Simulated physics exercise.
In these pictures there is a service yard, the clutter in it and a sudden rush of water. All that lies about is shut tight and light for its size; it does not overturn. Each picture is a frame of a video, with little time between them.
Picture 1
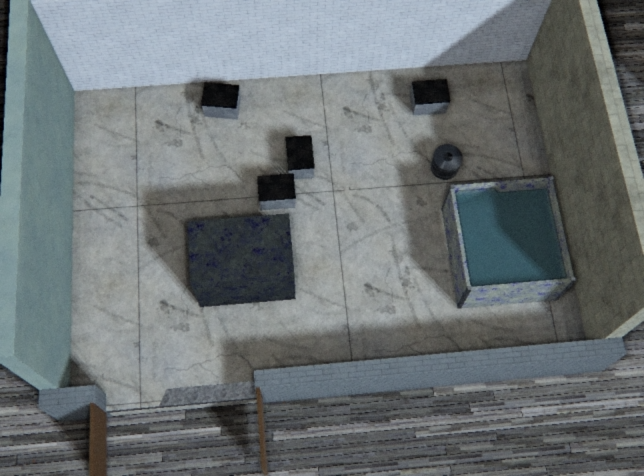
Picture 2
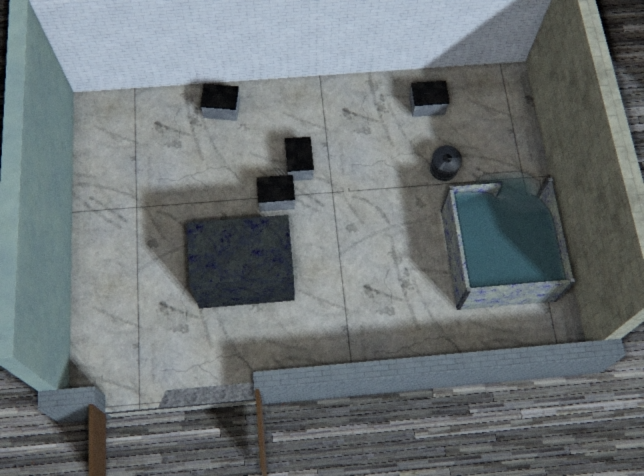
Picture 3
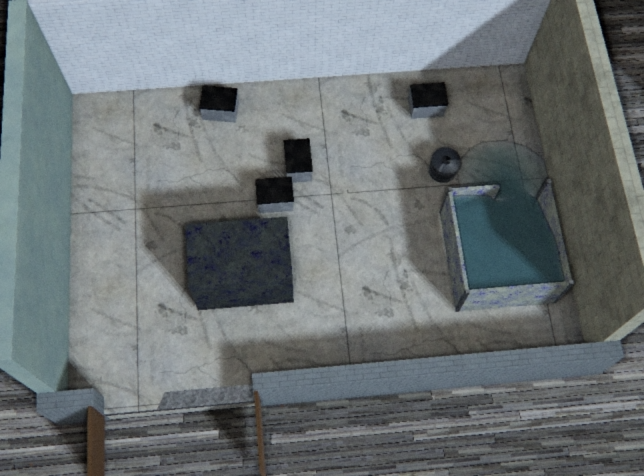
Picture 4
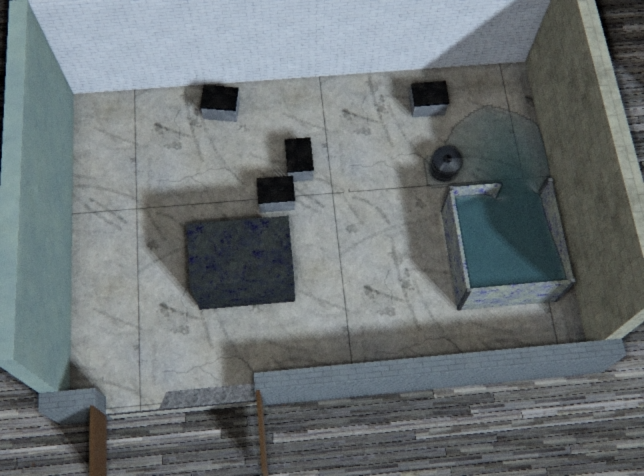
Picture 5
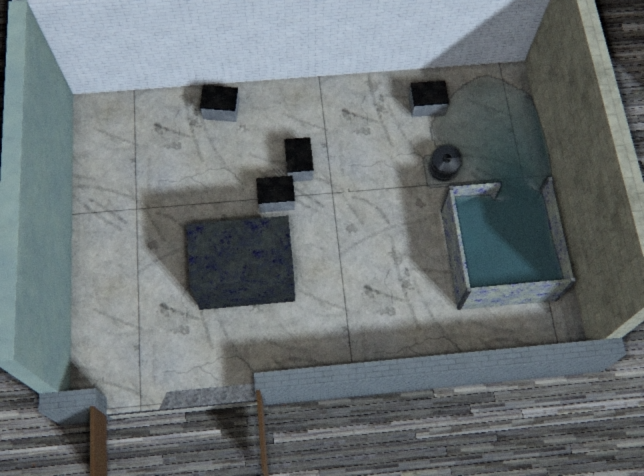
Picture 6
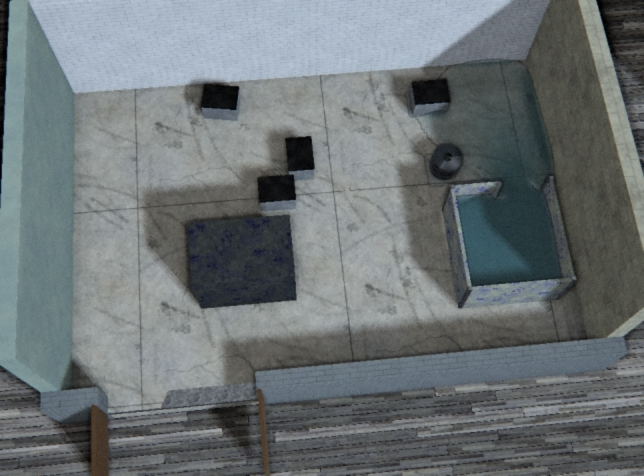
In a walled yard with a pale tiled floor, water bursts through the back of a raised tank at the right and spreads across the far right corner, around a small round object, while the dark blocks stay still.
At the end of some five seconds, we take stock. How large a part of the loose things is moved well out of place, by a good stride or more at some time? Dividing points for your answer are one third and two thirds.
Answer: A share of two thirds or more.
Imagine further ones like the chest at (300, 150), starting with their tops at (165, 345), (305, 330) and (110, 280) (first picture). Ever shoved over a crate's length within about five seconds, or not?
In sequence: Doesn't go far, doesn't go far, doesn't go far.
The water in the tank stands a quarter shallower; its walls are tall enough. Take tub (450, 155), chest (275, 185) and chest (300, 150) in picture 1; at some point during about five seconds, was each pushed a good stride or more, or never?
Taking each in turn, the answer is came up short, did it, did it.
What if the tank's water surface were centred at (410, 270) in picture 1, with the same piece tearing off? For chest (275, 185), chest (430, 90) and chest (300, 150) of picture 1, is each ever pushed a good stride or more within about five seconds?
First never got that far, then got that far, then never got that far.
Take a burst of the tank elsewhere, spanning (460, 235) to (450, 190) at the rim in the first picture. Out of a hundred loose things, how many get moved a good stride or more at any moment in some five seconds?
It comes to roughly 60 %.
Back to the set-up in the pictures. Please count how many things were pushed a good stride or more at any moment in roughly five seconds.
That makes 4.
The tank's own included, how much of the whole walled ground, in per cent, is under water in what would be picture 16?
I'd put it at some 25 per cent.
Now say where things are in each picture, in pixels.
In the first picture, a tub at (448, 157), on the bottom; a chest at (431, 91), on the bottom; 0 of 5 have shifted.
In the second picture, a tub at (447, 158) rests on the ground; a chest at (430, 92) rests on the ground; 0 of 5 have shifted.
In the third picture, a tub at (446, 160), on the bottom; a chest at (429, 94), on the bottom; 0 of 5 have shifted.
In the fourth picture, a tub at (447, 159), on the bottom; a chest at (430, 93) rests on the ground; 0 of 5 have shifted.
In the fifth picture, a tub at (447, 158) rests on the ground; a chest at (430, 92) rests on the ground; 0 of 5 have shifted.
In the sixth picture, a tub at (447, 157), on the bottom; a chest at (431, 91) rests on the ground; 0 of 5 have shifted.
A moment on, 0 of 5 are well off their spots; 0 afloat.
Next, 1 of 5 are well off their spots; 0 afloat.
Later, 3 of 5 are well off their spots; 2 afloat.
In the end, 4 of 5 are well off their spots, and 4 have been at some point; 4 afloat.
